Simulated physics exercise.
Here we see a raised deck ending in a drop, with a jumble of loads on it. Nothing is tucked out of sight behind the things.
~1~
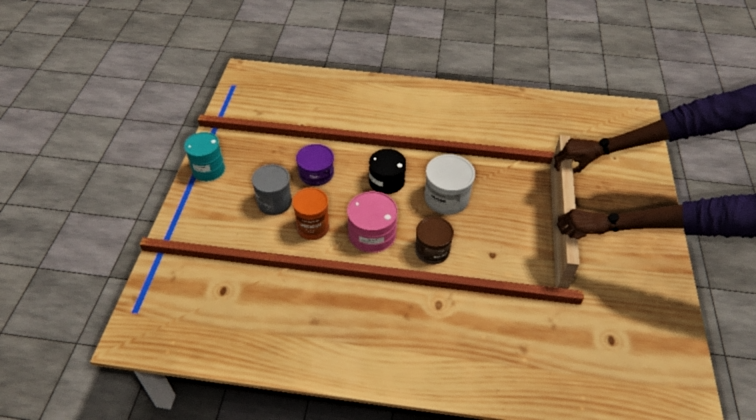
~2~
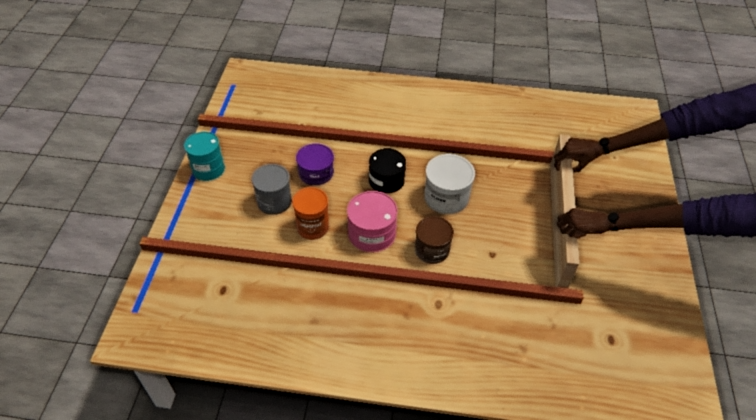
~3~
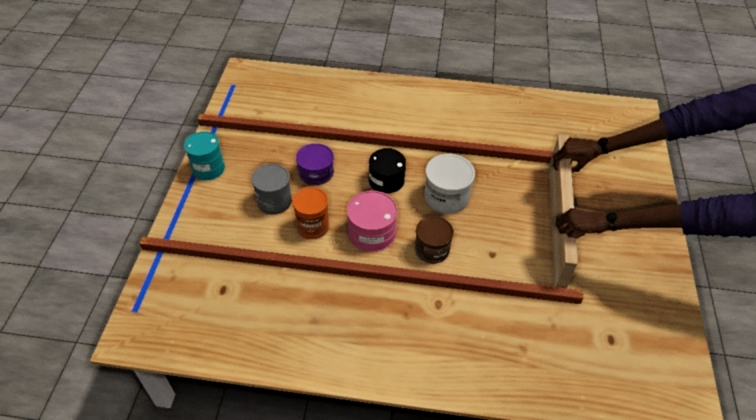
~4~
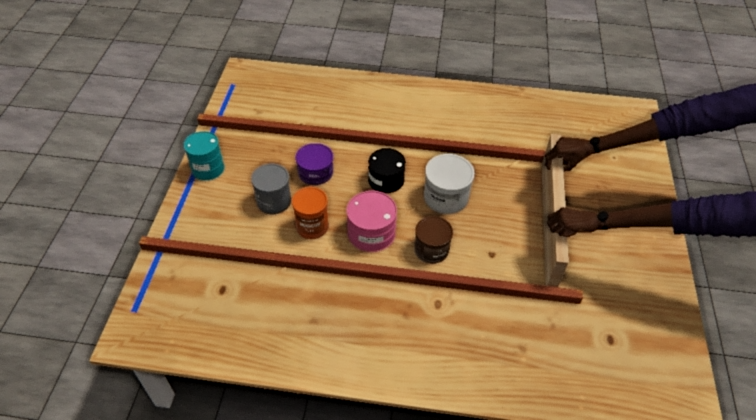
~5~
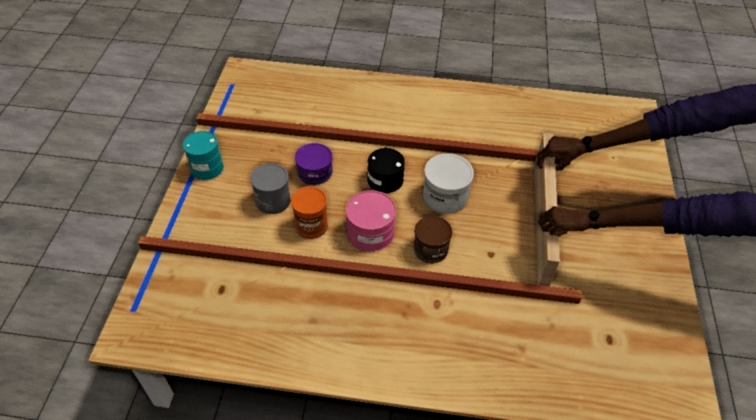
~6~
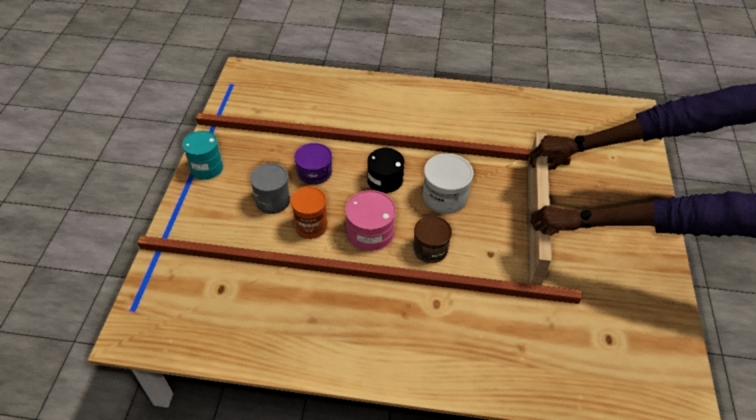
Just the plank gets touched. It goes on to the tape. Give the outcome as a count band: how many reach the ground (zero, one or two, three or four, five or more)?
At minimum five tumble down.
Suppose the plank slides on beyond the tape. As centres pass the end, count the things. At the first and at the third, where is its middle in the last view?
Pixels in order: Roughly (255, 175), roughly (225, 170).
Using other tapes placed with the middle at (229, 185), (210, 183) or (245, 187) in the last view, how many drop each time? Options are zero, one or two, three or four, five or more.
Result per tape, in order - just one or two / either three or four / either one or two.
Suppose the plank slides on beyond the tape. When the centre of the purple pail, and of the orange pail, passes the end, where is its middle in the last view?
Around (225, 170) first and around (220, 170) second.
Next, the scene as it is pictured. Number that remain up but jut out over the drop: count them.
Tally: 2.
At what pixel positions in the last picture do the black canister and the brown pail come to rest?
Near (189, 127) and (149, 215).
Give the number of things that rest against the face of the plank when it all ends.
At rest, 2 are in contact.
Soon after, none off yet; turquoise canister at rest near (203, 155); grey pail at rest near (271, 189); purple pail at rest near (314, 164).
Then, none off yet; turquoise canister at rest near (203, 155); grey pail moved about its own width near (226, 172); purple pail moved well along near (255, 150).
At rest, the number that fall off is five or more; fallen, white pail, pink canister, orange pail, purple pail, grey pail and turquoise canister.
